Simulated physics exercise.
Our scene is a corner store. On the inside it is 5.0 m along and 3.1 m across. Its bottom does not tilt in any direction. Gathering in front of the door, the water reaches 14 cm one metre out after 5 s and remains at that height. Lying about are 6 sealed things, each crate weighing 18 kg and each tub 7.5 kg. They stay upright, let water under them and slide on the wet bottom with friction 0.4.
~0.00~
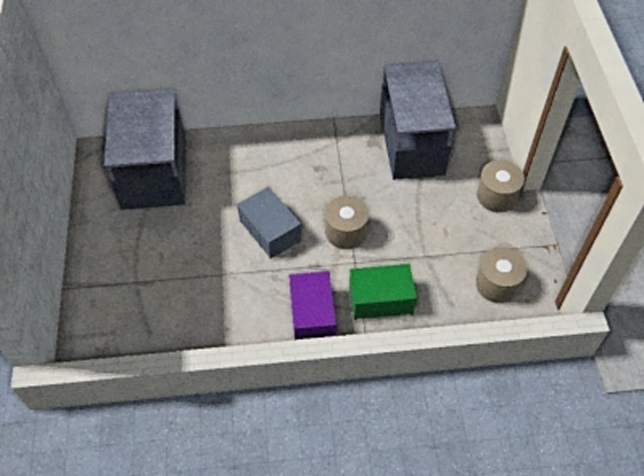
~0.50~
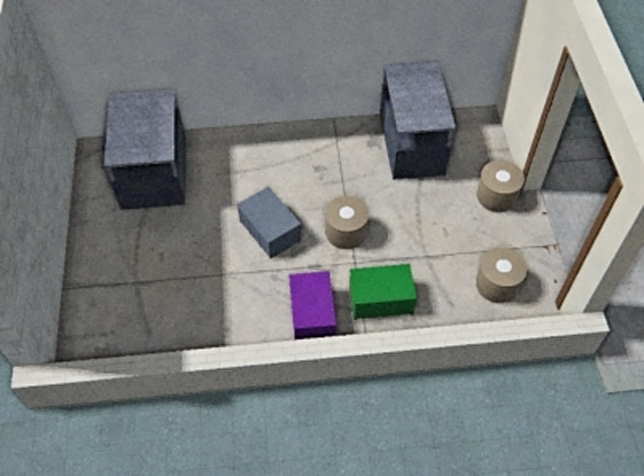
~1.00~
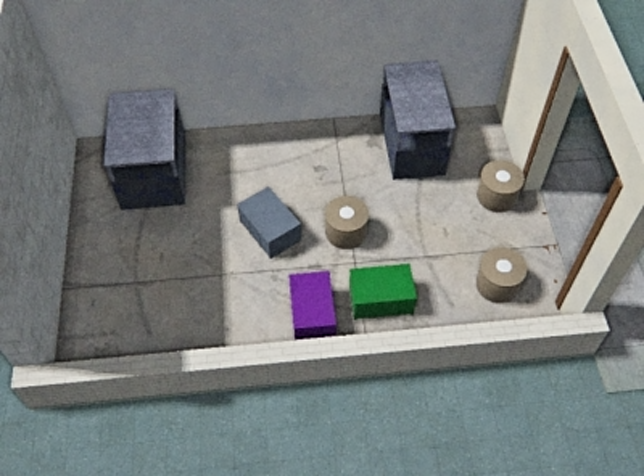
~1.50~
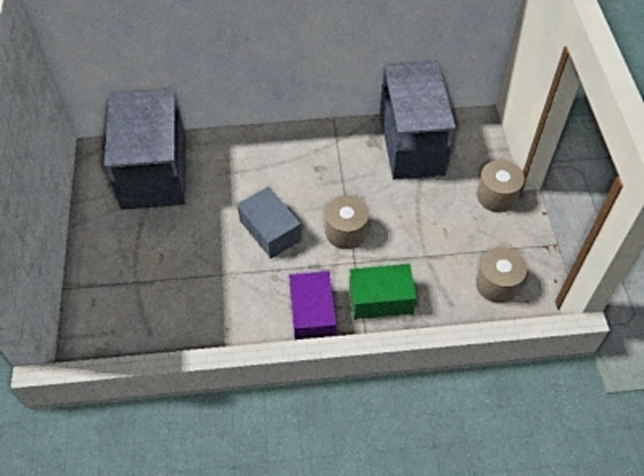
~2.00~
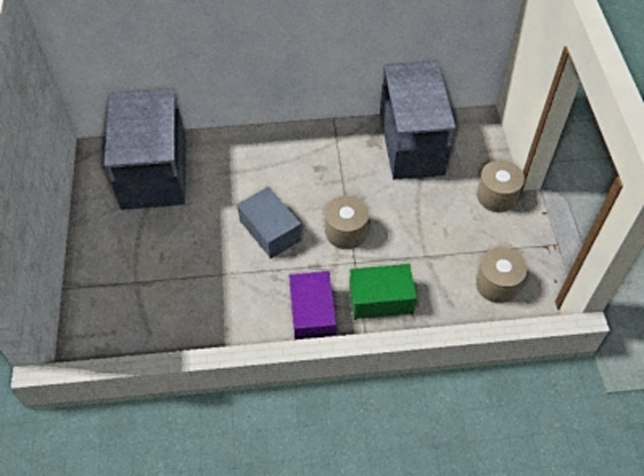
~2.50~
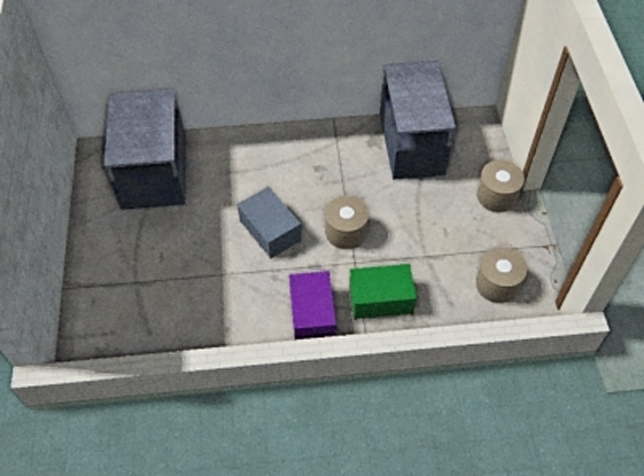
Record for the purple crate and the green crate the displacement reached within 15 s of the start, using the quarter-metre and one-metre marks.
Recorded: Purple crate beyond the one-metre mark, green crate beyond the one-metre mark.
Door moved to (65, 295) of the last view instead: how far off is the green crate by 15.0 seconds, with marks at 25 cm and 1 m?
Green crate: No real movement.
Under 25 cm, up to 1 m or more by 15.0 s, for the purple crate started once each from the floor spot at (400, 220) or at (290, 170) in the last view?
Try one: Large displacement; try two: Moderate displacement.
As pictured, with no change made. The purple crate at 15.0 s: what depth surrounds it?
12 cm or so.
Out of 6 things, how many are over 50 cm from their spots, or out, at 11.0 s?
I make it 4 by then.
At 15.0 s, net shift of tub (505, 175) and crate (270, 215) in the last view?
The first is 40 cm from its start, the second 100 cm.
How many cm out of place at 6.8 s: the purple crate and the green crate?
By then roughly 0 cm and 10 cm, respectively.
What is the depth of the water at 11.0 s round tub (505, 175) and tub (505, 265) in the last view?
Depths: Near 3 cm, then near 7 cm.
After 3.5 s the purple crate is near (312, 299), 0.0 m from its start, aground; the green crate is near (383, 283), 0.0 m from its start, aground; 0 afloat.
After 6.8 s the purple crate is near (312, 299), 0.0 m from its start, aground; the green crate is near (375, 283), 0.1 m from its start, aground; 1 afloat.
After 11.0 s the purple crate is near (238, 303), 0.7 m from its start, aground; the green crate is near (299, 223), 1.1 m from its start, afloat; 3 afloat.
After 15.0 s the purple crate is near (89, 271), 2.2 m from its start, afloat; the green crate is near (227, 175), 2.1 m from its start, afloat; 5 afloat.
